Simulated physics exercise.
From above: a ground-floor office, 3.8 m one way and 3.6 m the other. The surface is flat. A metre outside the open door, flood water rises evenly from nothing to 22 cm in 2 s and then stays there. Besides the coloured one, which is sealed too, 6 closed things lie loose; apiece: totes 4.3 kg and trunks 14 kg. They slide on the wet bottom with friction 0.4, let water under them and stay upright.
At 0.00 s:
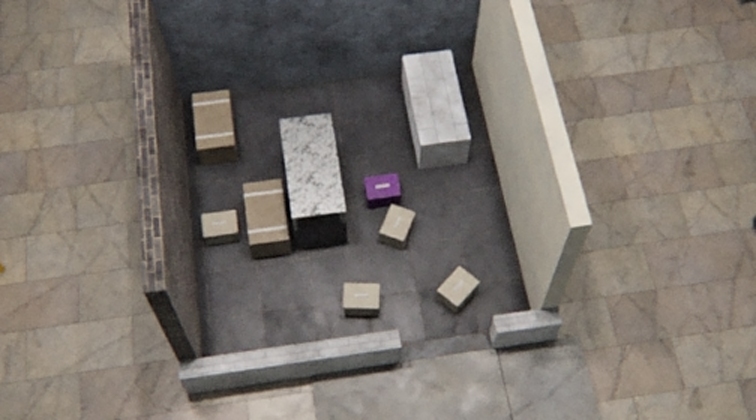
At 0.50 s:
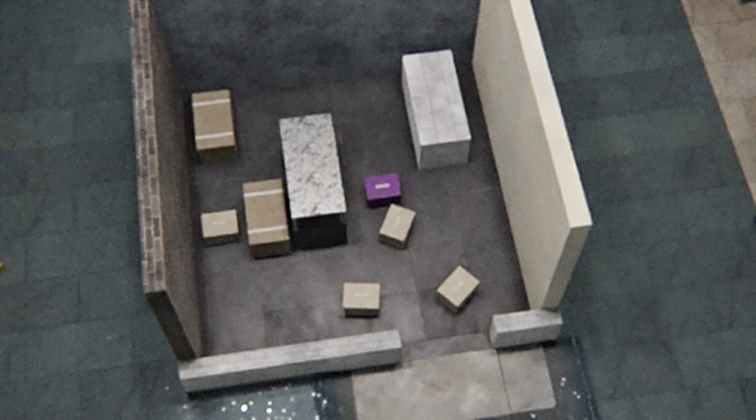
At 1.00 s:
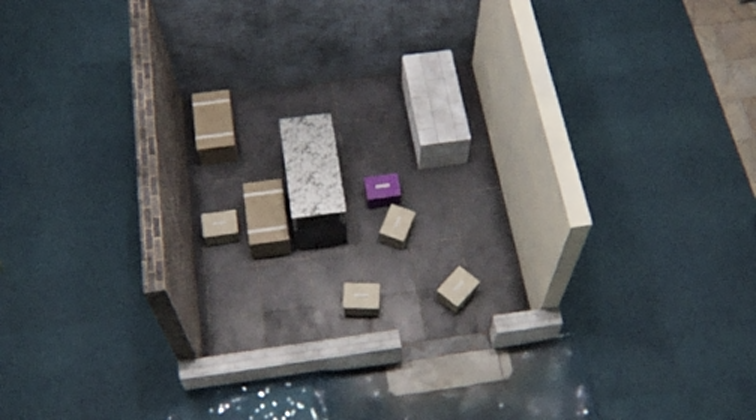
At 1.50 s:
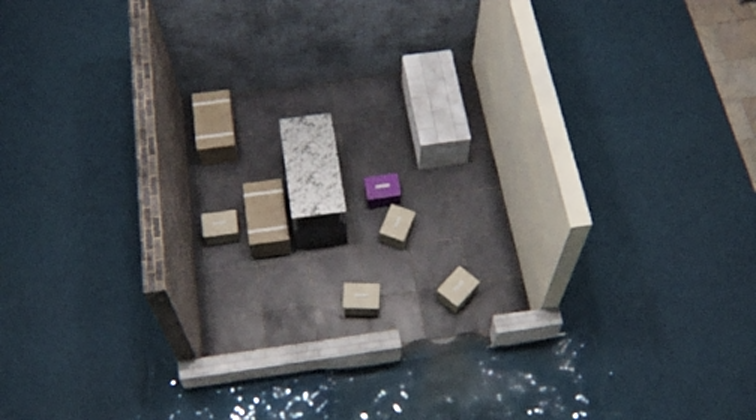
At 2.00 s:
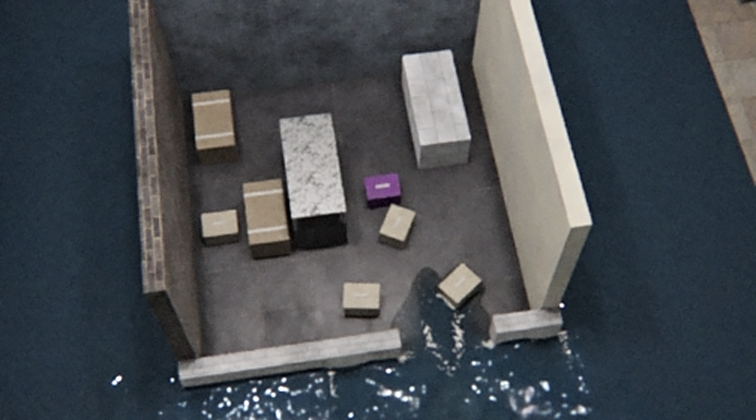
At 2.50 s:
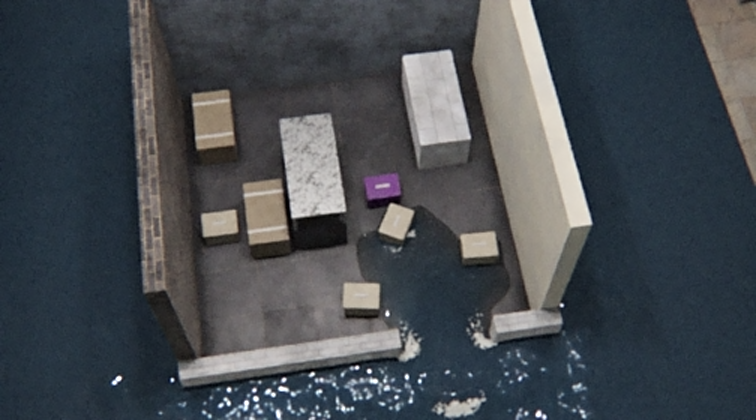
Dark water spreads over the stone paving around a small walled room with an open doorway at the front, seen steadily from above. Inside, a purple box sits near the middle among tan boxes, with a speckled counter to its left and a pale block behind. The water rises outside, glittering, then pours through the doorway across the grey floor, shifting the front-right tan box back.
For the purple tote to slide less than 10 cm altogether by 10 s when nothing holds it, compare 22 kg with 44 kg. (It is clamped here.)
I expect that only the larger load is enough.
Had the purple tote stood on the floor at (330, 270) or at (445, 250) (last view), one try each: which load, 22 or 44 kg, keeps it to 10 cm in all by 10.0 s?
In turn: The smaller is enough; it takes the larger.
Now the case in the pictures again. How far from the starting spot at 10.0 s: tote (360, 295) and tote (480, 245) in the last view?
In turn: 30 cm, 300 cm.
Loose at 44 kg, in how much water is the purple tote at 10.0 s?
About 13 cm.
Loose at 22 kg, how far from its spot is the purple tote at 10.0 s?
About 80 cm.
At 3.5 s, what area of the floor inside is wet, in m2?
Roughly 5.5 m2.
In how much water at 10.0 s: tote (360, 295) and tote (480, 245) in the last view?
Roughly 5 and 14 cm.
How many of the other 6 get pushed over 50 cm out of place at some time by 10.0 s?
4 of them.
After 3.5 s the purple tote would be 4 cm from its start with 22 kg and 0 cm from its start with 44 kg; 8 cm of water round it then.
After 4.5 s the purple tote would be 17 cm from its start with 22 kg and 0 cm from its start with 44 kg; 6 cm of water round it then.
After 7.0 s the purple tote would be 32 cm from its start with 22 kg and 0 cm from its start with 44 kg; 10 cm of water round it then.
After 10.0 s the purple tote would be 74 cm from its start with 22 kg and 0 cm from its start with 44 kg; 13 cm of water round it then.
